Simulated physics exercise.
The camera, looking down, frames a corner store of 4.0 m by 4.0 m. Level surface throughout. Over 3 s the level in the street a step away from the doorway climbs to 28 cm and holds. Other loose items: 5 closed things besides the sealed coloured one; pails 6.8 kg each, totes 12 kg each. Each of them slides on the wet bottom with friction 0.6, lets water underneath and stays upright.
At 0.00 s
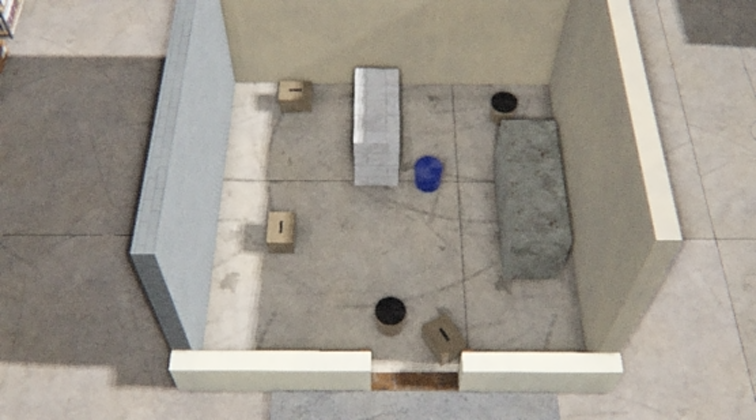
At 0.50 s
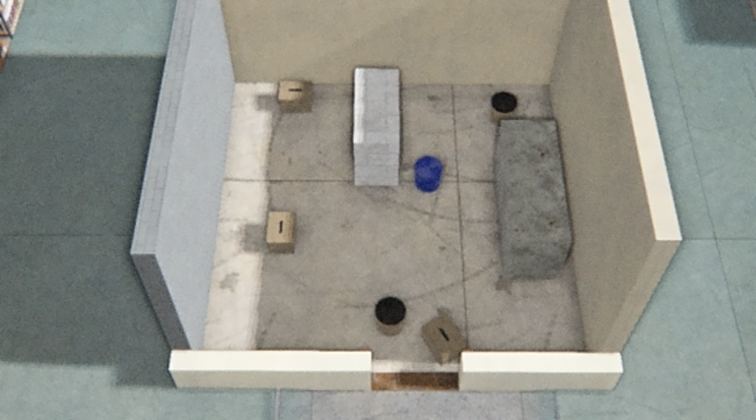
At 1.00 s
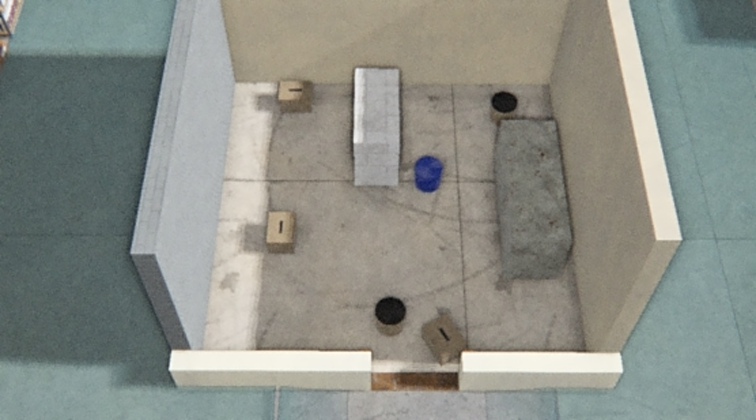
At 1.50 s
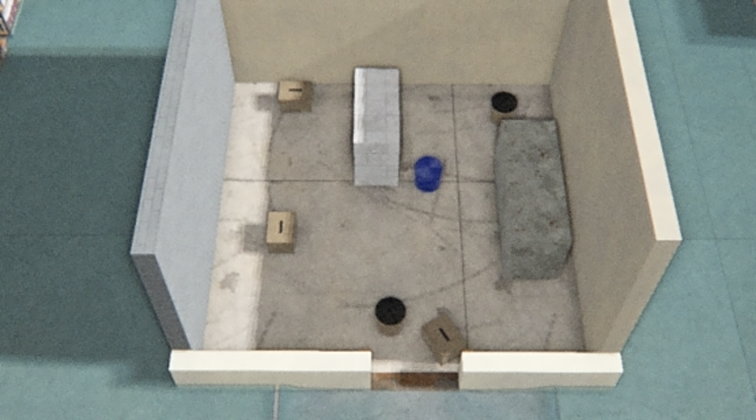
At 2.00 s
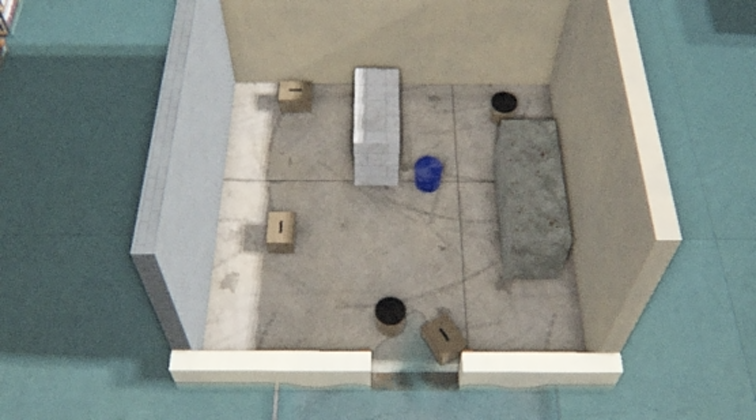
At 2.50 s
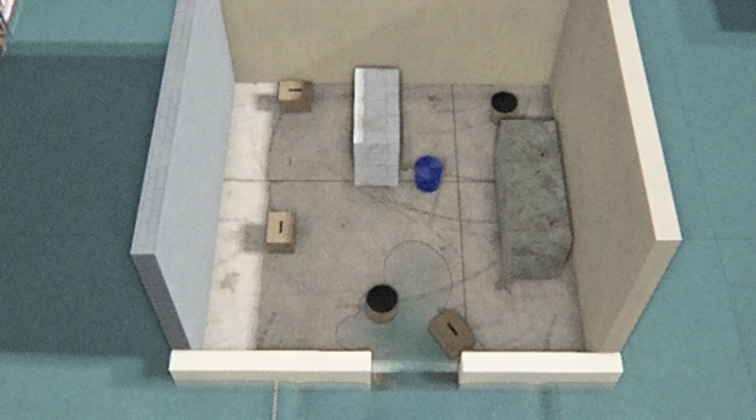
Water spreads over the ground outside a walled room, then enters through the doorway gap at the front, where a black-topped pail and a nearby box shift slightly while the blue pail and the other items stay still.
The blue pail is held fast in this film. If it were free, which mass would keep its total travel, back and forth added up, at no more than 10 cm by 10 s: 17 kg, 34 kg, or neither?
17 kg already does it.
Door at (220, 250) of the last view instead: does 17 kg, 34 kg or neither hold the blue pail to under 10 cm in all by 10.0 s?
Outcome - the lighter pick works.
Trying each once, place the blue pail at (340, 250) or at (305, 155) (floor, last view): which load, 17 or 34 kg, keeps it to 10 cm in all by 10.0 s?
Any load; any load.
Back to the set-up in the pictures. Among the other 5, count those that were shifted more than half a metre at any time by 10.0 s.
I get 3.
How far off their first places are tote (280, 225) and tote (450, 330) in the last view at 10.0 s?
In that order: 30 cm, 80 cm.
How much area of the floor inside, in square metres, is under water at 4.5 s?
Flooded: Near 9.5 m2.
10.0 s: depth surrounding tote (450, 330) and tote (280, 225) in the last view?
Roughly 8 and 11 cm.
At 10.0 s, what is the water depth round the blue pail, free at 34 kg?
11 cm, roughly.
After 3.5 s the blue pail would be 0 cm from its start with 17 kg and 0 cm from its start with 34 kg; 3 cm of water round it then.
After 4.5 s the blue pail would be 0 cm from its start with 17 kg and 0 cm from its start with 34 kg; 9 cm of water round it then.
After 7.0 s the blue pail would be 0 cm from its start with 17 kg and 0 cm from its start with 34 kg; 9 cm of water round it then.
After 10.0 s the blue pail would be 0 cm from its start with 17 kg and 0 cm from its start with 34 kg; 11 cm of water round it then.
